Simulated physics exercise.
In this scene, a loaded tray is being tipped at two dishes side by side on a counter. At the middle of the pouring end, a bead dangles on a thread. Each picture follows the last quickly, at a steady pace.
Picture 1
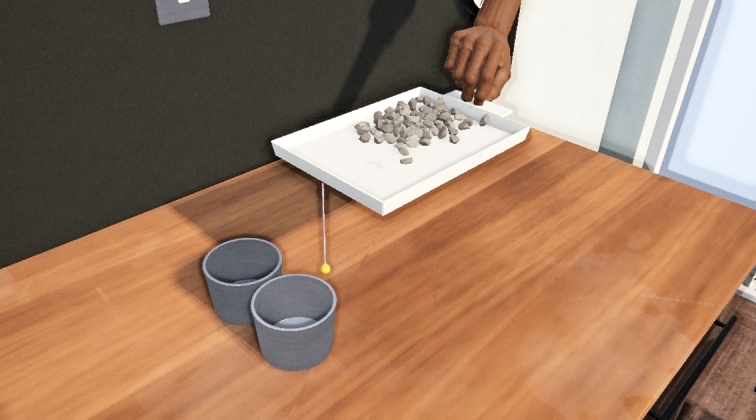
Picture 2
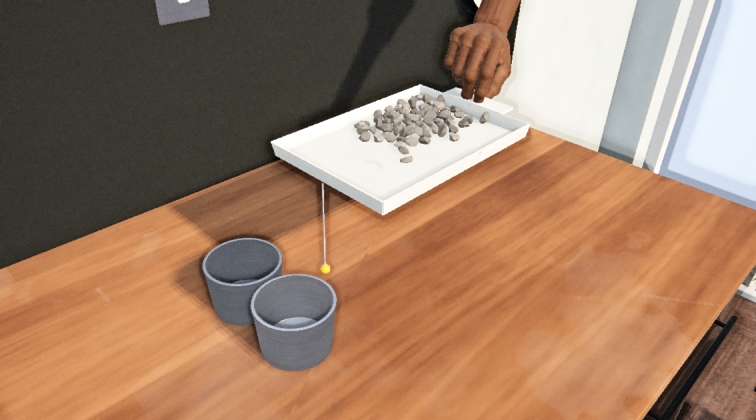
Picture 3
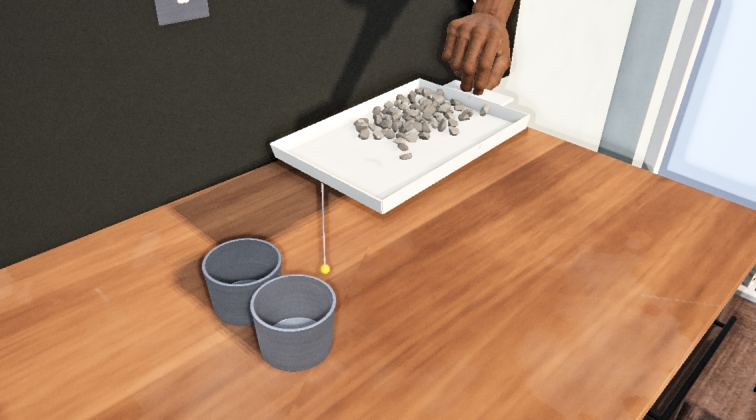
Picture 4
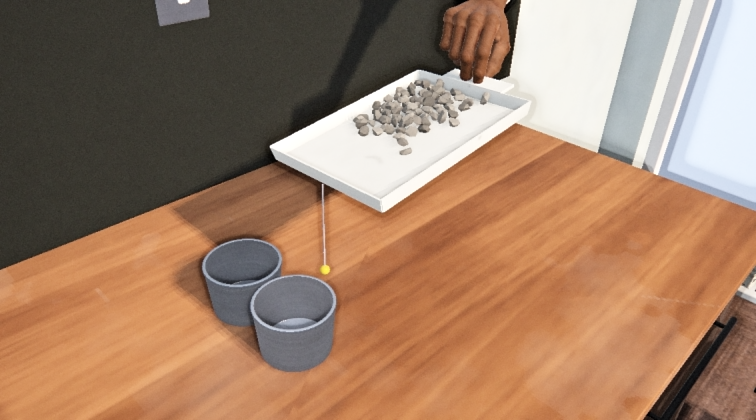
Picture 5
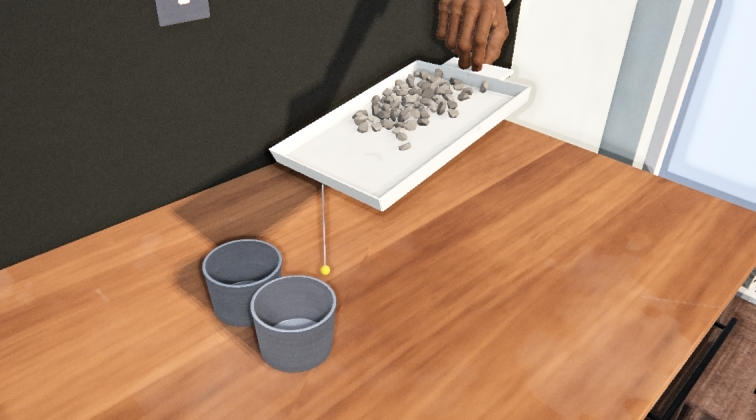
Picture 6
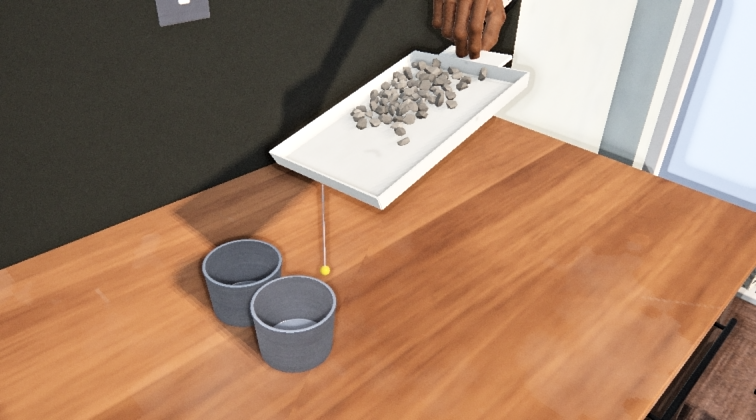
On a wooden counter, a hand held a white tray of grey gravel near two dark dishes, then steadily raised the far end, while a yellow bead hung almost still from the near edge.
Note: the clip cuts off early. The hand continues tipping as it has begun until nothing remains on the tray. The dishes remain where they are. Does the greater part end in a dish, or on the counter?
The dishes will manage to catch most of it.
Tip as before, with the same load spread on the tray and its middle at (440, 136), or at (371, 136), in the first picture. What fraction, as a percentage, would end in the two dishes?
You'd get near 70 percent first and near 80 percent after that.
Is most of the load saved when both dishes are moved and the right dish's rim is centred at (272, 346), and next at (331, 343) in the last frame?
Well, it comes to a lesser portion at first and a lesser portion after that.
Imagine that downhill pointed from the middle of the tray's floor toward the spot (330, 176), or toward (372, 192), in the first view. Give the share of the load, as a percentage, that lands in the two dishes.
In order: About 70, then 10 percent.
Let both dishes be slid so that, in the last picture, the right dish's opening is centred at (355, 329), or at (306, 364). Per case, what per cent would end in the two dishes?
Close to 30 in a hundred, then close to 0 in a hundred.
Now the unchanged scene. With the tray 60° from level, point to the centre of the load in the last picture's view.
I'd put the middle of the pieces at roughly (298, 148).
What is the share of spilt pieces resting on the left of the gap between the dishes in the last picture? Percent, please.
It comes to about 30 percent.
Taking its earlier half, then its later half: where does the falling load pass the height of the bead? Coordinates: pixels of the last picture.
The first part passes (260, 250); everything after passes (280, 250).
Just after the last frame, tray tipped steeply; almost all on the tray; about a tenth in the air.
A moment on, tray tipped right over; roughly a quarter on the tray; about a tenth in the right dish; roughly half in the left dish; just a few outside both; about a tenth in the air.
Further on, tray tipped past a quarter turn; about a tenth in the right dish; roughly two thirds in the left dish; roughly a quarter outside both.
When it is over, tray tipped past a quarter turn; about a tenth in the right dish; roughly two thirds in the left dish; roughly a quarter outside both.
